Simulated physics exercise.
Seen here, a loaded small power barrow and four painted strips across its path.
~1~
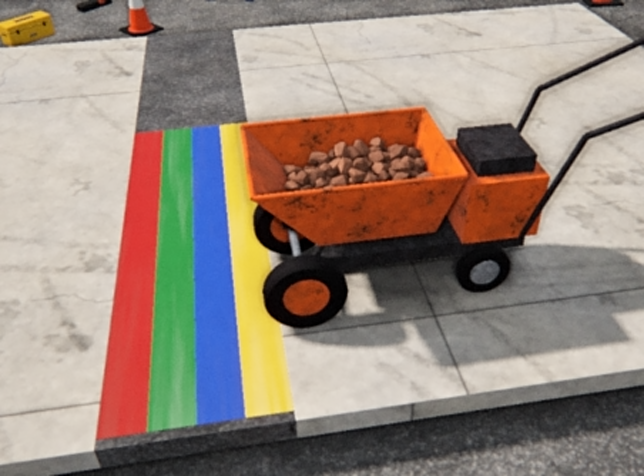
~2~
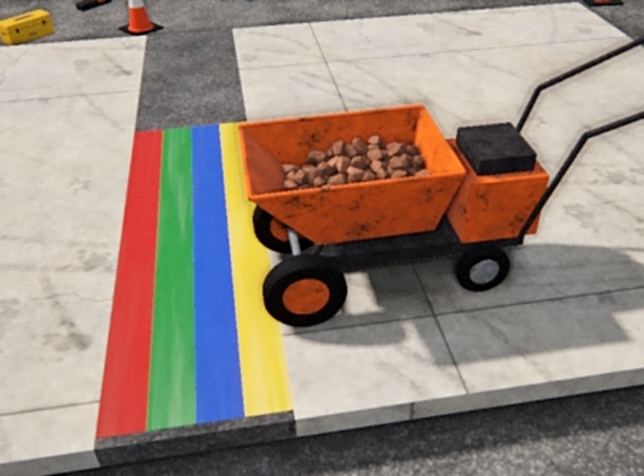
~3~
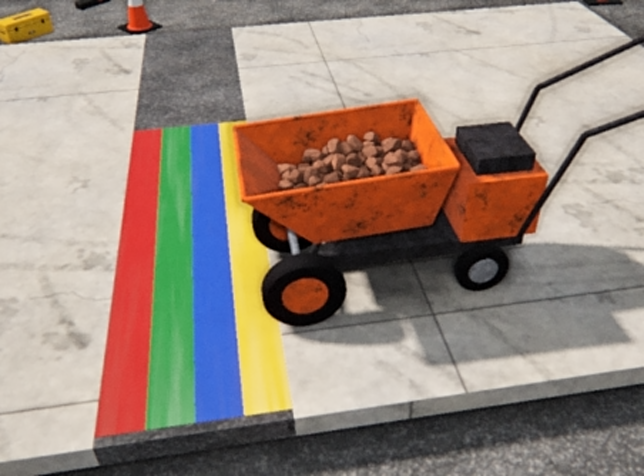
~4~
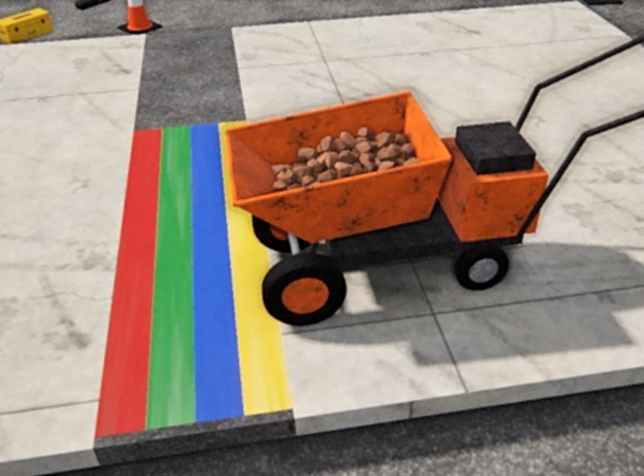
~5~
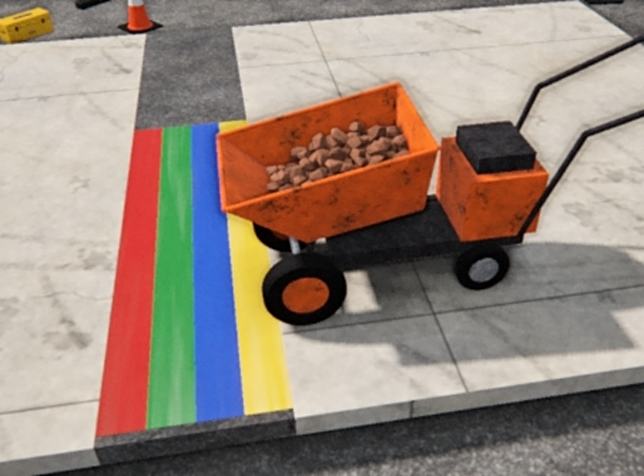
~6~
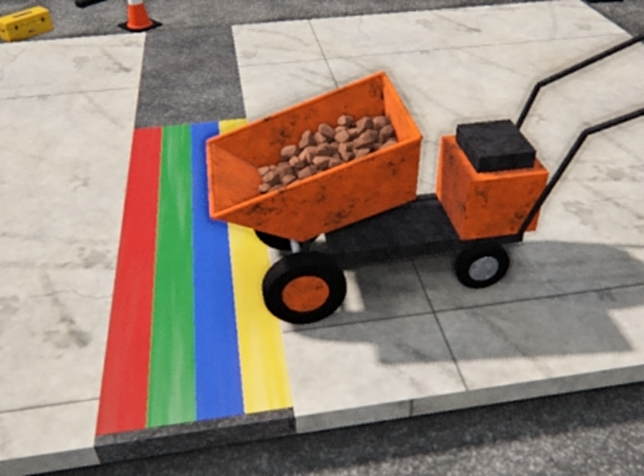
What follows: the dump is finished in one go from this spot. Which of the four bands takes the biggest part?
The red strip carries the most.
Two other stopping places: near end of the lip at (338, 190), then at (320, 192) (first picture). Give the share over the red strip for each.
The first gives 10 %, the second 10 %.
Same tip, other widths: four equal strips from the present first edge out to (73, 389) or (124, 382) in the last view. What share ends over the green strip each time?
First some 30, then 10 per cent.
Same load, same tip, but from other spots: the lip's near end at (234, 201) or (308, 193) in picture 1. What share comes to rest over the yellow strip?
In turn 0 and 0 in a hundred.
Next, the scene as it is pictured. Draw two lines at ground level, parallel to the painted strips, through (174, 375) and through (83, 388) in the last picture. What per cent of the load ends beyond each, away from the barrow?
The first gives 70 %, the second 20 %.
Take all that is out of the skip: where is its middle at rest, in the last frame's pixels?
Roughly at (130, 296).
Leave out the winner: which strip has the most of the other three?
The runner-up: That green strip.
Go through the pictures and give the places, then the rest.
The first frame shows lip of the skip (253, 199), level; top of the load (370, 177), lumps of rubble; yellow strip (264, 361); blue strip (219, 368); green strip (173, 374); red strip (126, 380).
The second frame shows lip of the skip (250, 199), level; top of the load (379, 167).
The third frame shows lip of the skip (244, 201), tipped barely; top of the load (375, 163).
The fourth frame shows lip of the skip (235, 205), tipped a little; top of the load (376, 170).
The fifth frame shows lip of the skip (225, 211), tipped a little; top of the load (368, 165).
The sixth frame shows lip of the skip (213, 217), tipped clearly; top of the load (372, 148); yellow strip (263, 358); blue strip (218, 364); green strip (172, 370); red strip (126, 377).
Just after the last frame, skip tipped steeply; every one in the skip.
A moment on, skip tipped right over; the larger part in the skip; about a tenth over the green strip; about a tenth over the red strip; just a few off the paint.
Further on, skip tipped right over; roughly a third in the skip; roughly a quarter over the green strip; roughly a quarter over the red strip; roughly a quarter off the paint.
When it is over, skip tipped right over; roughly a quarter in the skip; not one over the yellow strip; not one over the blue strip; roughly a quarter over the green strip; roughly a quarter over the red strip; roughly a quarter off the paint.
